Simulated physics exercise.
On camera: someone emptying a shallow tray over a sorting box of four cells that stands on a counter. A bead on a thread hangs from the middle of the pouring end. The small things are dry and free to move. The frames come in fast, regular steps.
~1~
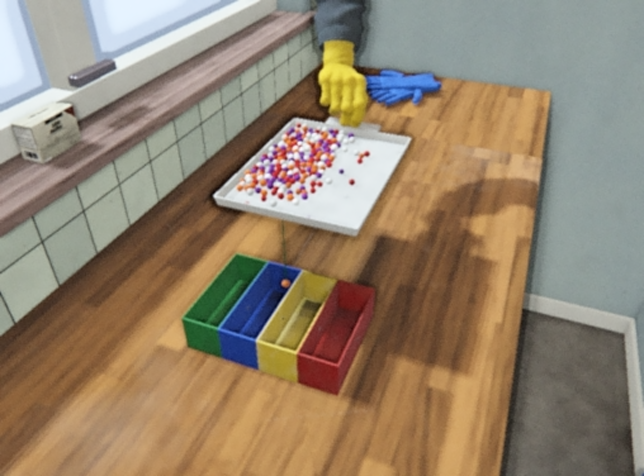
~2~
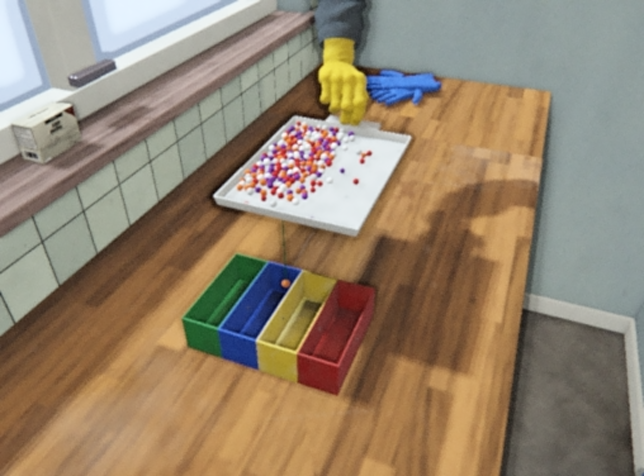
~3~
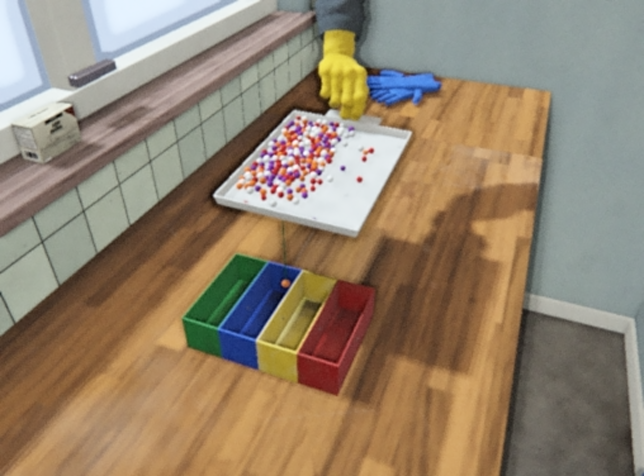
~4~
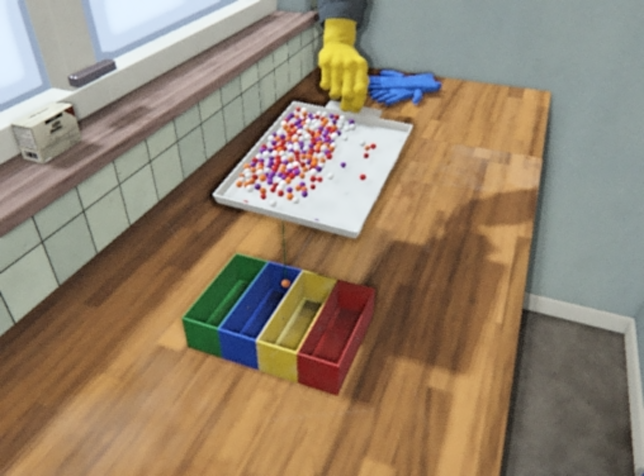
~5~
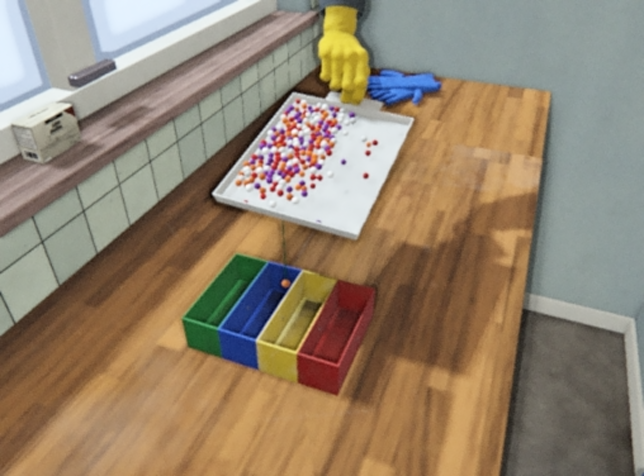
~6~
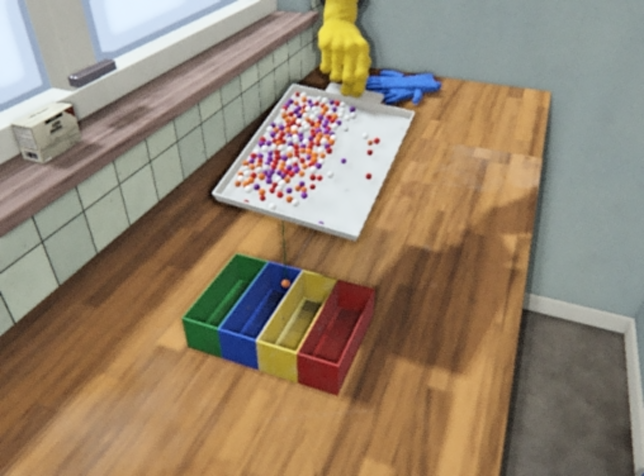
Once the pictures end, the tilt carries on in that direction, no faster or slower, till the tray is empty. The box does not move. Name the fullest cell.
The red cell gets the most.
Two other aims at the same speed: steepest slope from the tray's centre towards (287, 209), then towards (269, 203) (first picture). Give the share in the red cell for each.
Near 10 % and 0 %.
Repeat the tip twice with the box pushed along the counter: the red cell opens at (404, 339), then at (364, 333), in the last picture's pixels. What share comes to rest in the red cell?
In turn 0 and 30 in a hundred.
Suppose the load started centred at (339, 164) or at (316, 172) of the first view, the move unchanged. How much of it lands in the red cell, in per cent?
First some 60, then 60 per cent.
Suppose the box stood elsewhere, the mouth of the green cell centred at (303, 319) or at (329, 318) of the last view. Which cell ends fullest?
The first try: That blue cell. The second: The green cell.
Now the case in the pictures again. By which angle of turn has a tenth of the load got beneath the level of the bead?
Near 55 degrees.
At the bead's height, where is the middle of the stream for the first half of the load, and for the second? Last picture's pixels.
At about (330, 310), then at (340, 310).
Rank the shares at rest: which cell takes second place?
It is the cell in yellow.
Soon, tray tipped steeply; most on the tray; a small part in the red cell; a stray few in the yellow cell; a stray few in the blue cell; a small part falling or outside the box.
A while on, tray tipped right over; a stray few on the tray; about half in the red cell; about a quarter in the yellow cell; a stray few in the blue cell; a stray few in the green cell; about a quarter falling or outside the box.
Towards the end, tray tipped past a quarter turn; about half in the red cell; about a quarter in the yellow cell; a stray few in the blue cell; a stray few in the green cell; about a quarter falling or outside the box.
Finally, tray tipped past a quarter turn; about half in the red cell; about a quarter in the yellow cell; a stray few in the blue cell; a stray few in the green cell; about a quarter outside the box.
